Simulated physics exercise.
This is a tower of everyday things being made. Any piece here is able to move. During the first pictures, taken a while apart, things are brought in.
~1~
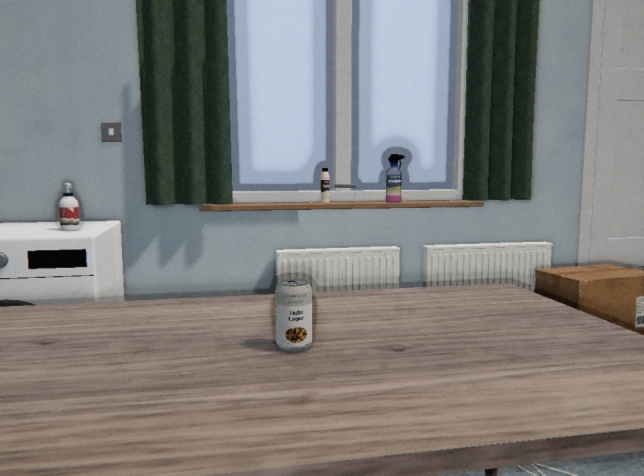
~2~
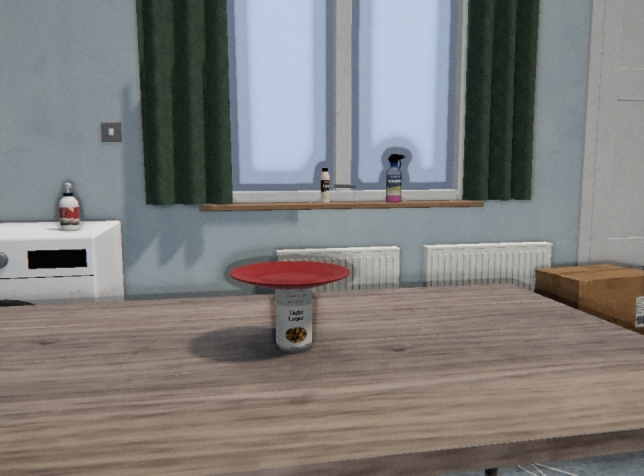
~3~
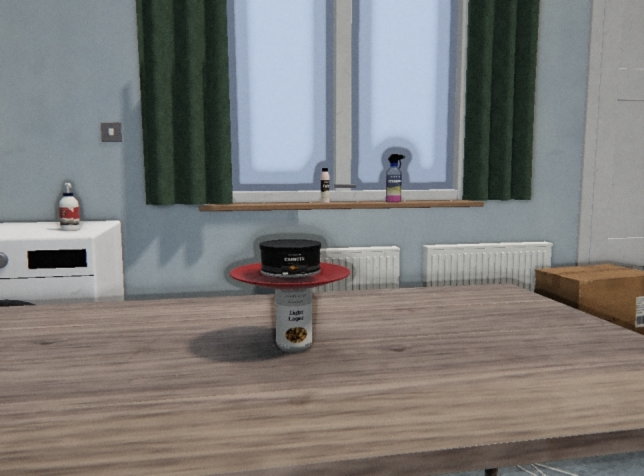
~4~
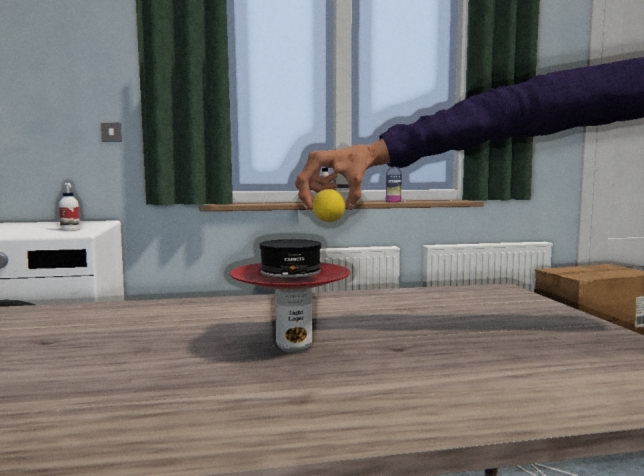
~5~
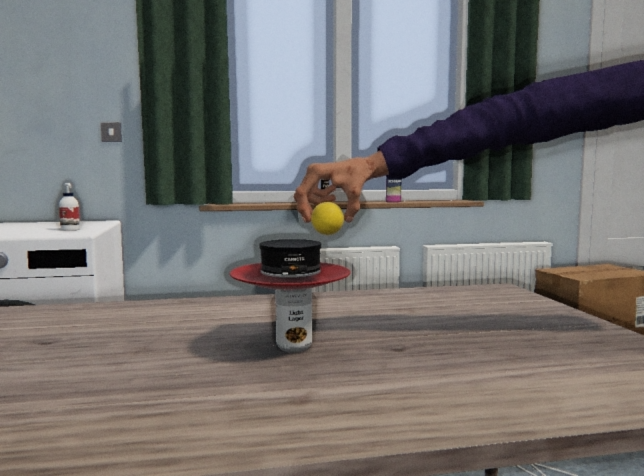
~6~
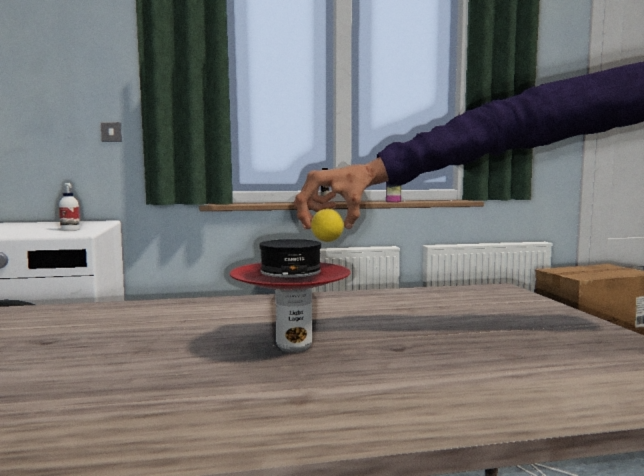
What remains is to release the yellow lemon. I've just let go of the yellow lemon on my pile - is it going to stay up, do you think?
No, it will fall.
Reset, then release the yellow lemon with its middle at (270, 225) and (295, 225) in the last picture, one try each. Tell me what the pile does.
Well, the first time it stays steady, and the second time it stays steady.
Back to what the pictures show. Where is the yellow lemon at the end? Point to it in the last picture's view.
The object finishes somewhere near (349, 254).
Then, 0.20 s after the last picture, things are still on the move.
Then, 0.30 s after the last picture, yellow lemon now fallen.
Then, 0.70 s after the last picture, nothing new.
At rest, fallen, yellow lemon; the other 3 in place. Seen from the same camera at the end, yellow lemon near (349, 254). The pile gives way.
